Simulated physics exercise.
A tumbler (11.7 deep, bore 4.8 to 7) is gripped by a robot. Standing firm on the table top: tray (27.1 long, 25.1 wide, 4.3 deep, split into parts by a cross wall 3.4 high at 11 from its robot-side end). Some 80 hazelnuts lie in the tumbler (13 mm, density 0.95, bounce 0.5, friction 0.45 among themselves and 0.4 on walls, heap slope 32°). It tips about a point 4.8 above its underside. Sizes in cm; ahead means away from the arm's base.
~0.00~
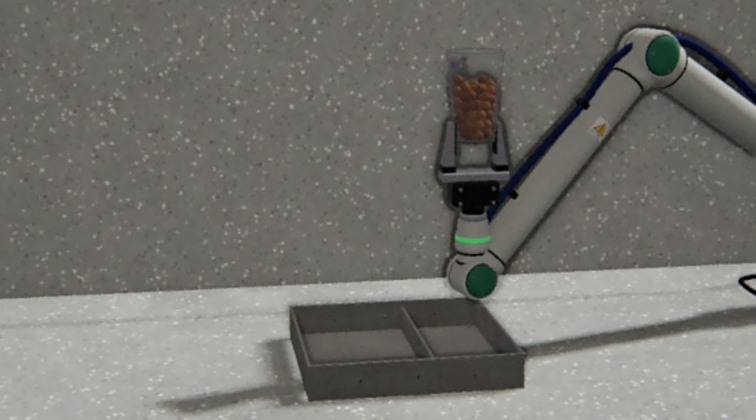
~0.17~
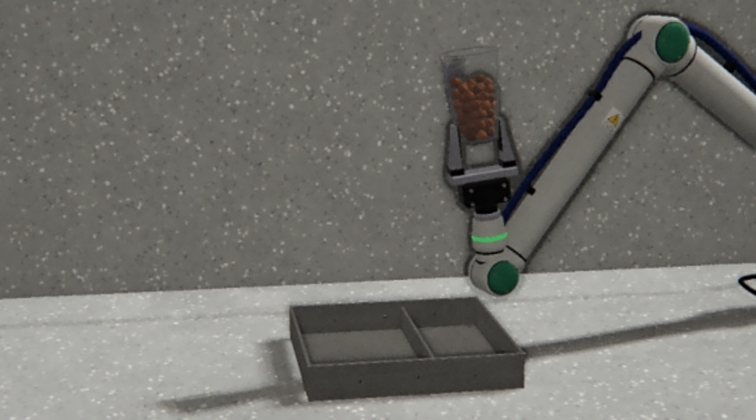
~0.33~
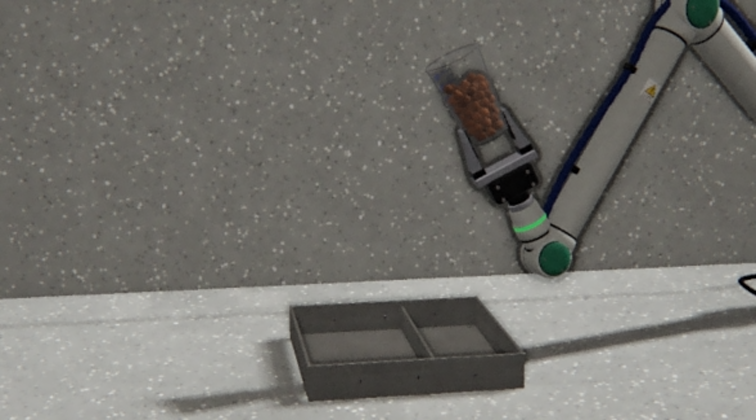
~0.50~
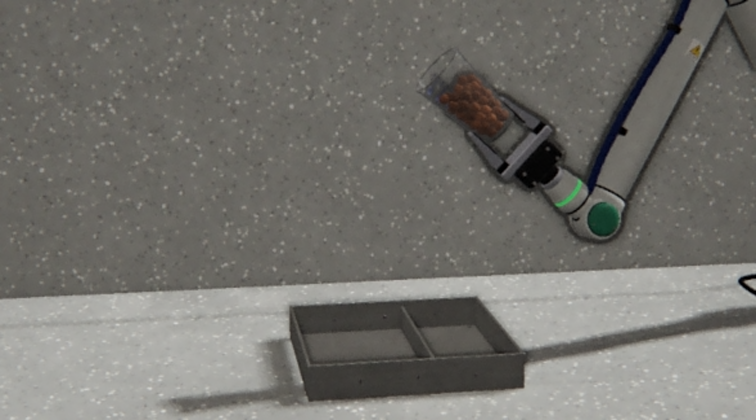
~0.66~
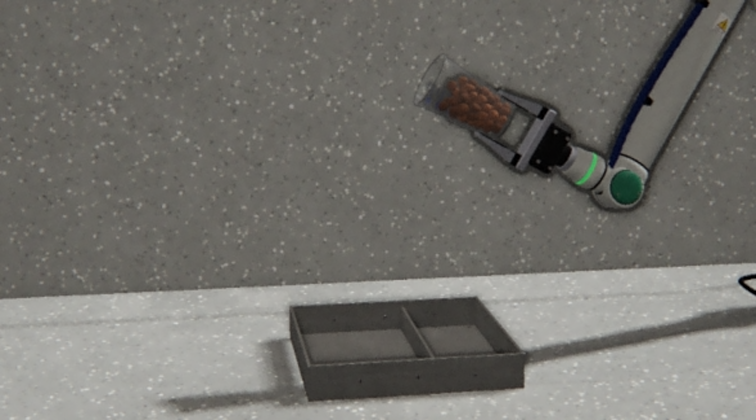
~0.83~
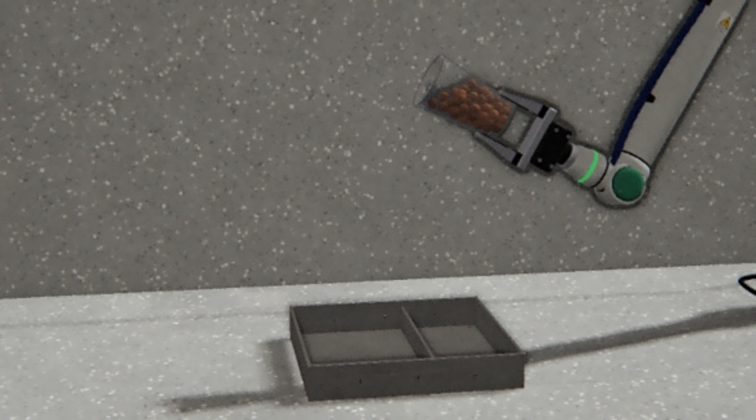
A robot arm tilts a clear tumbler of hazelnuts leftward above a divided gray tray.
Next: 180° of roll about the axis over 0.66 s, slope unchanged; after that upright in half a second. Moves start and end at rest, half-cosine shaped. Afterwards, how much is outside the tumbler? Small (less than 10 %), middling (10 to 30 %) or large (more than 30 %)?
Outside the tumbler the share is small, less than 10 %.
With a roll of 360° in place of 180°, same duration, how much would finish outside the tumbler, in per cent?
In that case some 0 per cent.
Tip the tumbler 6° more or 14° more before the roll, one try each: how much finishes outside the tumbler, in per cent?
About 0 and 5 per cent.
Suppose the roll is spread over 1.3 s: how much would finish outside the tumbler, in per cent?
It would be near 0 per cent.
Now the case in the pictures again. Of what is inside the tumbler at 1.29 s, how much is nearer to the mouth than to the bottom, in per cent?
Some 30 per cent.
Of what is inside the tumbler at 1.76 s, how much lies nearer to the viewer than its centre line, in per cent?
Roughly 55 per cent.
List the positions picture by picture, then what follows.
Tumbler middle at (475, 97), upright; upper third of the load around (474, 90), from x 455 to 495, top at y 80; 80 in the tumbler, in the first frame.
Tumbler middle at (474, 97), tipped 7°; upper third of the load around (474, 90), from x 455 to 490, top at y 80, in the second frame.
Tumbler middle at (471, 98), tipped 26°; upper third of the load around (472, 91), from x 450 to 500, top at y 80, in the third frame.
Tumbler middle at (469, 100), tipped 47°; upper third of the load around (469, 93), from x 445 to 505, top at y 80, in the fourth frame.
Tumbler middle at (468, 101), tipped 60°; upper third of the load around (471, 94), from x 445 to 505, top at y 80, in the fifth frame.
Tumbler middle at (468, 102), tipped 61°; upper third of the load around (472, 96), from x 430 to 505, top at y 85; 80 in the tumbler, in the sixth frame.
By 1.29 s, tipped 61°, highest piece 38 above the table; 80 in the tumbler.
By 1.76 s, tipped 27°, highest piece 39 above the table; 80 in the tumbler.
By 2.19 s, upright, highest piece 39 above the table; 80 in the tumbler.
By 2.89 s, upright, highest piece 39 above the table; 80 in the tumbler.
Final count, 80 in the tumbler. That is 0 % outside the tumbler.
